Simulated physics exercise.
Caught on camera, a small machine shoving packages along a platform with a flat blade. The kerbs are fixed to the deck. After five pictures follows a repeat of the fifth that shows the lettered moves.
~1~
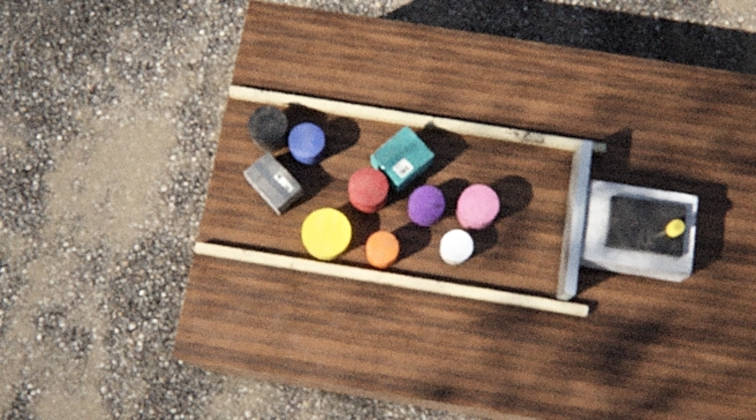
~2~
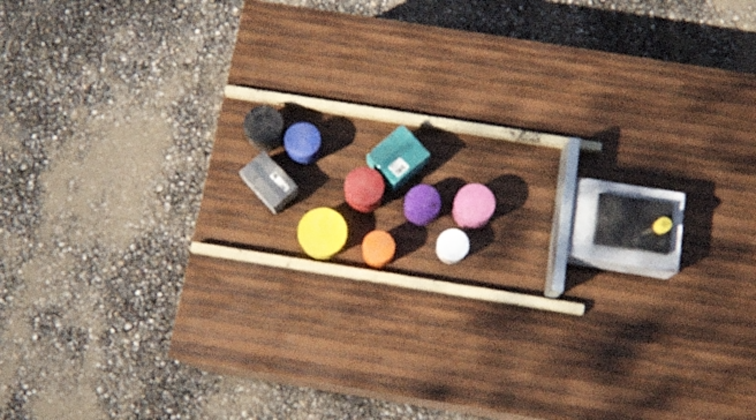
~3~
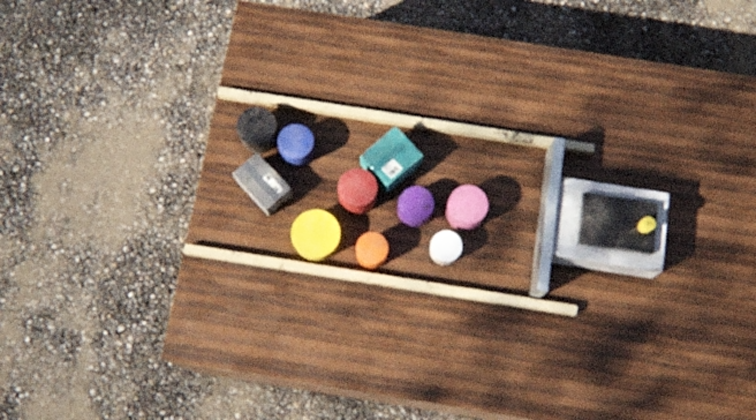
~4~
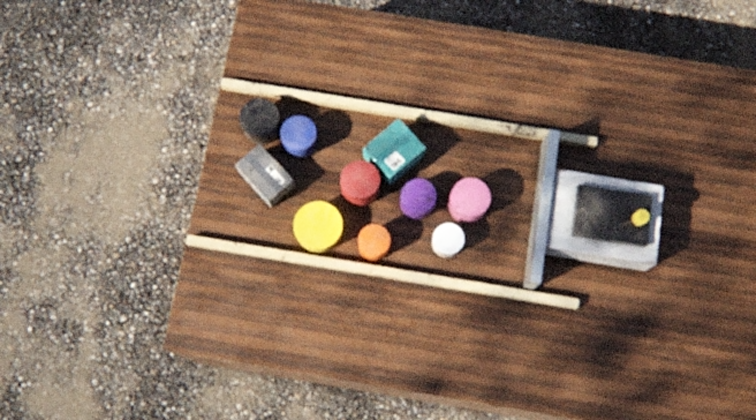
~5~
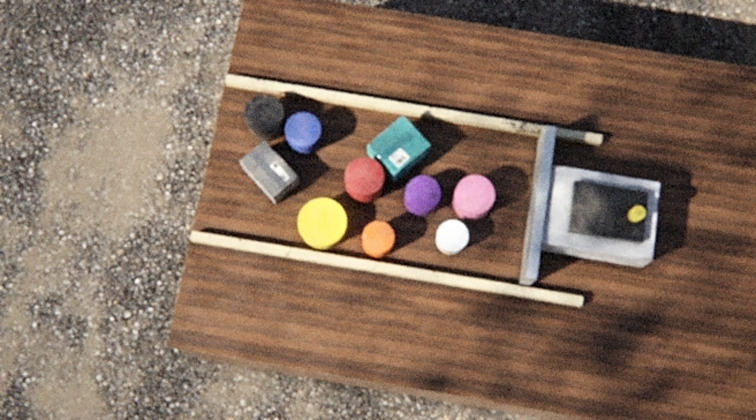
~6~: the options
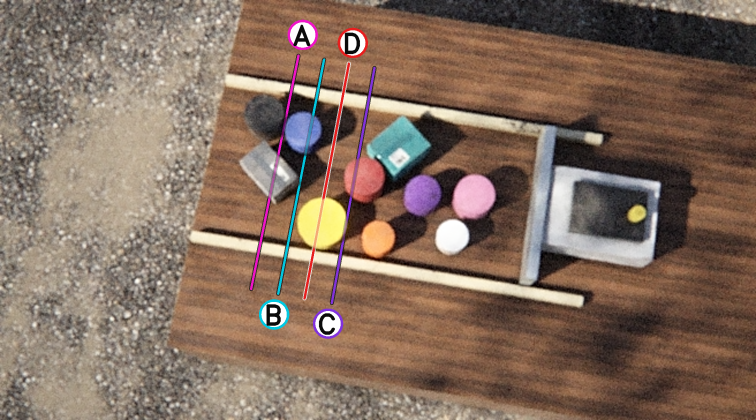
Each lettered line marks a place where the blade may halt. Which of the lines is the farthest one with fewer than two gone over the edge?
B.
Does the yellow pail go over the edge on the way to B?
By then, no.
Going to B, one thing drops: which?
The black pail goes over.
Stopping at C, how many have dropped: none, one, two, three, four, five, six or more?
By then, none.
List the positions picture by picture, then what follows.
In the first picture, turquoise parcel (402, 160); yellow pail (327, 235); grey parcel (274, 183).
In the second picture, robot (628, 223); red canister (364, 190).
In the third picture, robot (612, 222); orange canister (372, 251).
In the fourth picture, robot (606, 215); black pail (261, 122).
In the fifth picture, robot (602, 211); blue canister (304, 134); turquoise parcel (398, 149); yellow pail (323, 225).
On the marked copy, A at (276, 169); B at (302, 173); C at (354, 182); D at (327, 177).
Taking B. A third of the way, robot (515, 196); white pail (425, 234); red canister (360, 180).
Two thirds of the way, robot (429, 182); black pail (260, 115); blue canister (297, 121).
When it is over, robot (363, 172); black pail over the edge; grey parcel (216, 166); one fallen.
As for the rest, A drops two; C is within the limit but short; D is within the limit but short.
